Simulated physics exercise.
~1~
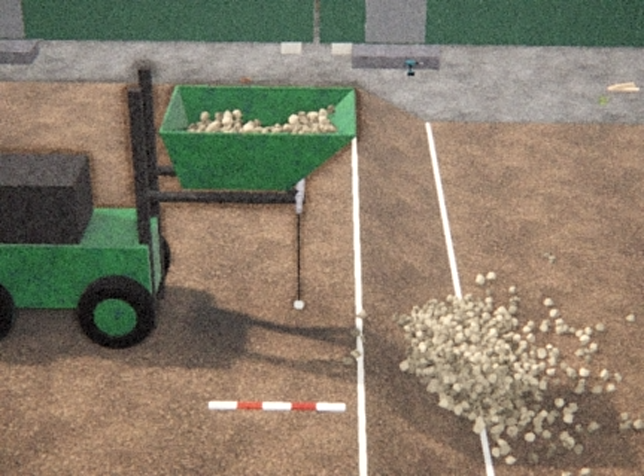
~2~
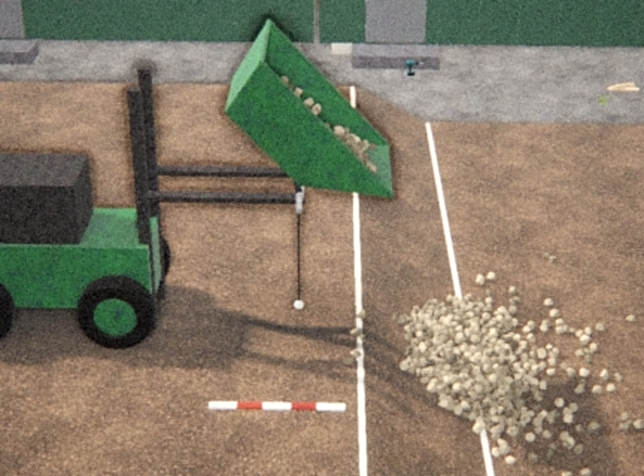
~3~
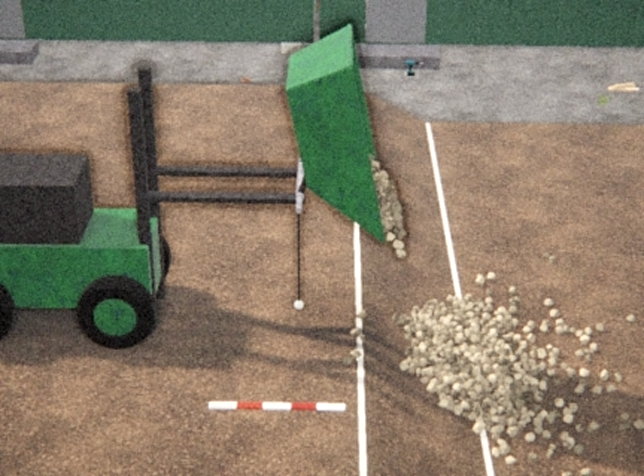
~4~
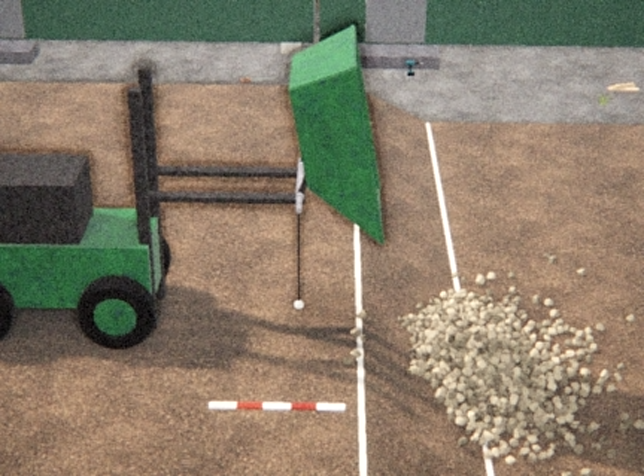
In the video, a green forklift holding a green skip of pale stones tips it forward to the right in stages until it stands almost upright, and the stones slide out onto the scattered heap below, leaving the skip empty and the heap fuller.
